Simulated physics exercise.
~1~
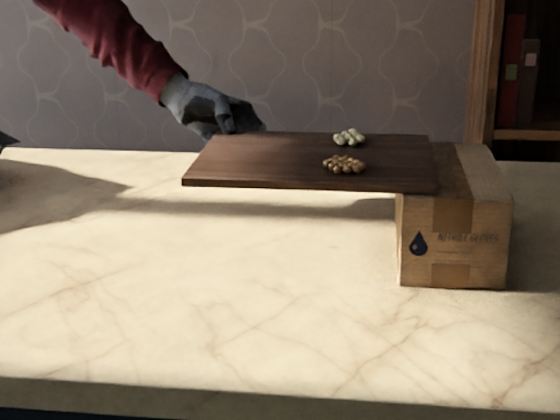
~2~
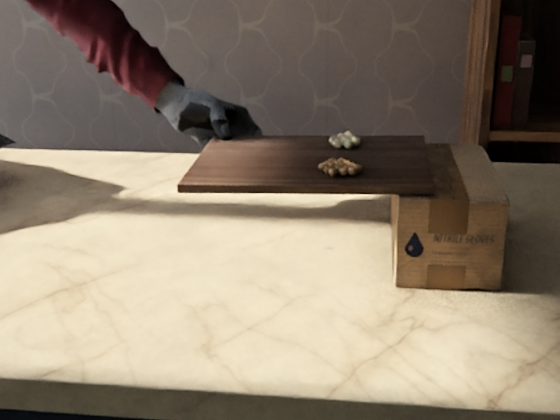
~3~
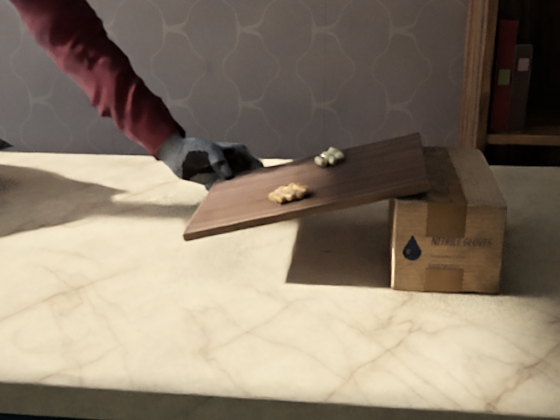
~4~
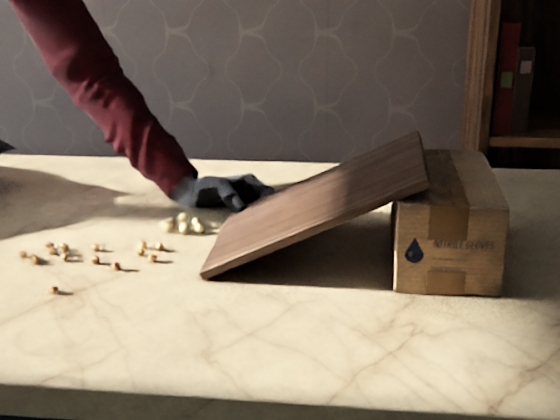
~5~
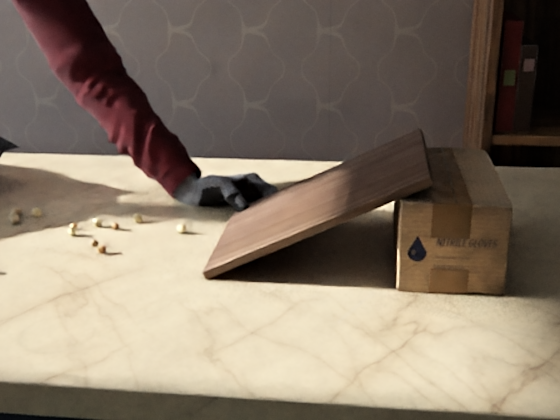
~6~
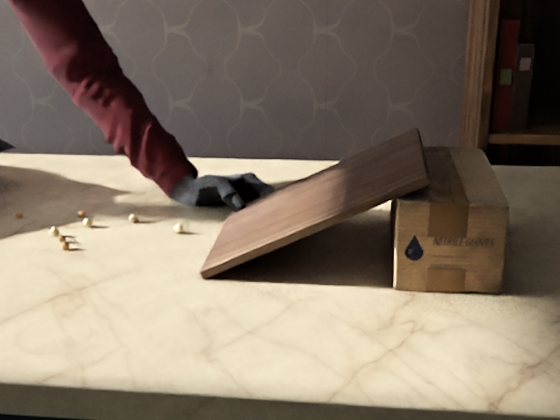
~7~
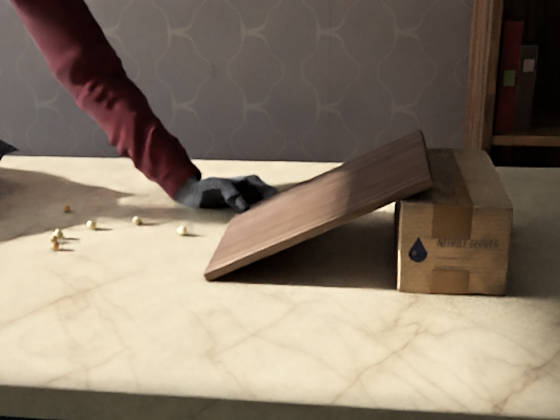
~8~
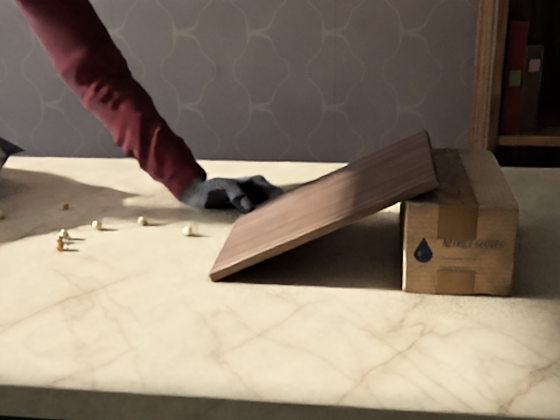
At the start, a gray-gloved hand in a dark red sleeve holds up the left end of a dark wooden board, its right end resting on a cardboard box on a marble counter. Two small heaps of pale and tan pieces sit on top. The hand lowers its end, and both heaps shift down the tilting board. Once the board rests as a ramp, the pieces spill off and scatter leftward across the counter. The front heap travels farther, with many of its pieces gone from the counter, and a few small bits lie still beyond the hand.
